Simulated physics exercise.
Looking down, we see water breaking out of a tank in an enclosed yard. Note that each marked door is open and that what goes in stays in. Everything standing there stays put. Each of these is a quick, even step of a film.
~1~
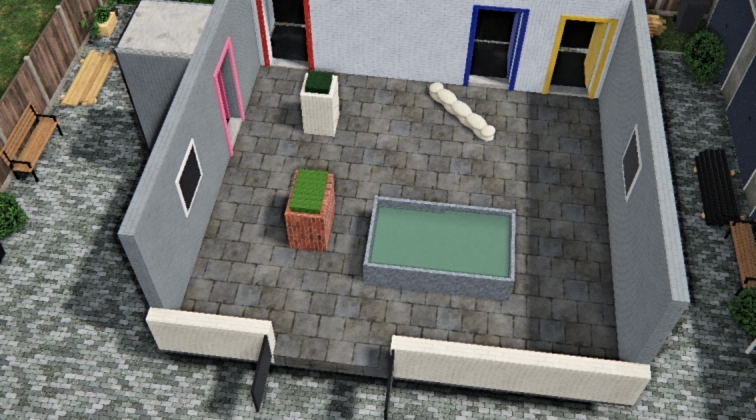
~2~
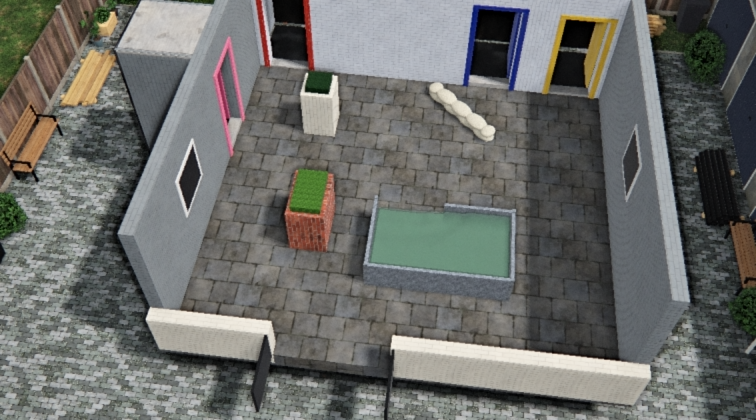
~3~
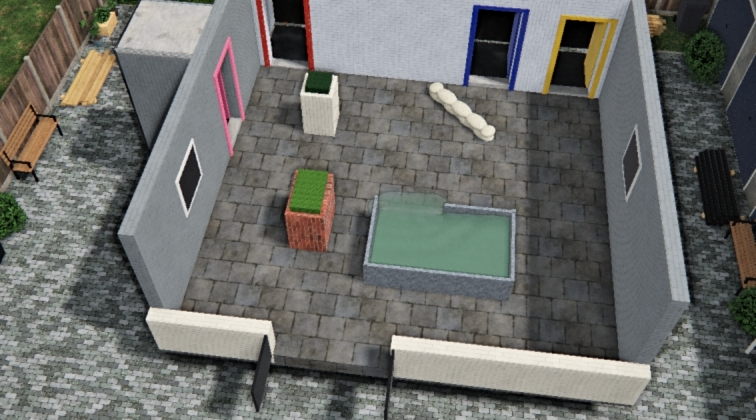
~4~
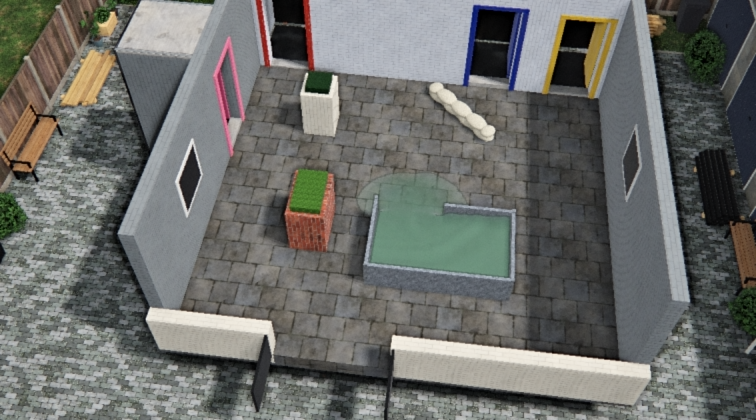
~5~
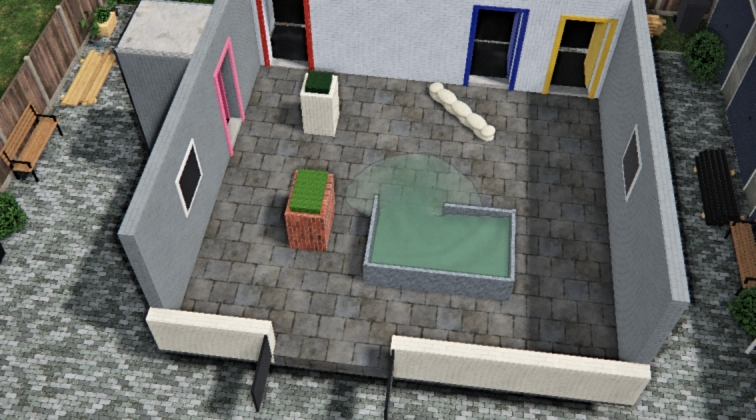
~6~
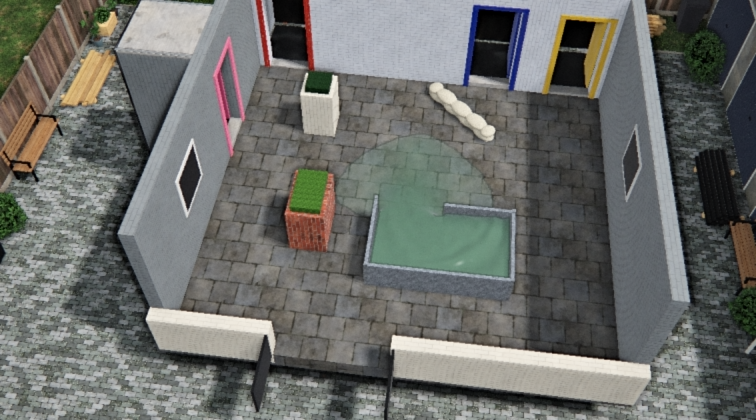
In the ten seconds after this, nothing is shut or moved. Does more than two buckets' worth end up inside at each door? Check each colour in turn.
My prediction: The pink door never tops two buckets; the blue door never tops two buckets; the red door tops two buckets; the yellow door never tops two buckets.
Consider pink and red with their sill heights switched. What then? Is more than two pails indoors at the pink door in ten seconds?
Pink door: Exceeds the limit.
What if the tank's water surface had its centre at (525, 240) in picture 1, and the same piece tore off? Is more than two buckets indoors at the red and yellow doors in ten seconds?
Door by door, red door admits more and yellow door admits more.
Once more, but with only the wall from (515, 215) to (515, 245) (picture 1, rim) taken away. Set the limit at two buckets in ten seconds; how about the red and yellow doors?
The red door falls short, while the yellow door ends up above.
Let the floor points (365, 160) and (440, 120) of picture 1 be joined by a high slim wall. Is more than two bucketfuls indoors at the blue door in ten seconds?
The blue door falls short.
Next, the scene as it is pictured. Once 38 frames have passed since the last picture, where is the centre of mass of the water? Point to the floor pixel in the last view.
Point: (394, 158).
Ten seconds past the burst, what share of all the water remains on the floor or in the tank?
My reckoning gives about 96 %.
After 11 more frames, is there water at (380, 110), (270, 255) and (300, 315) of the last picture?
First swamped, then spared, then spared.
A moment on, water covers 20 % of the floor; the pink door not reached, the blue door not reached, the red door not reached, the yellow door not reached.
Next, water covers 25 % of the floor; the pink door not reached, the blue door not reached, the red door not reached, the yellow door not reached.
Then, water covers 40 % of the floor; the pink door wet at the sill, nothing in, the blue door wet at the sill, nothing in, the red door wet at the sill, nothing in, the yellow door wet at the sill, nothing in.
Later, water covers 50 % of the floor; the pink door under two buckets in, the blue door wet at the sill, nothing in, the red door over two buckets in, the yellow door wet at the sill, nothing in.
In the end, water covers 80 % of the floor; the pink door under two buckets in, the blue door wet at the sill, nothing in, the red door far over two buckets in, the yellow door under two buckets in.
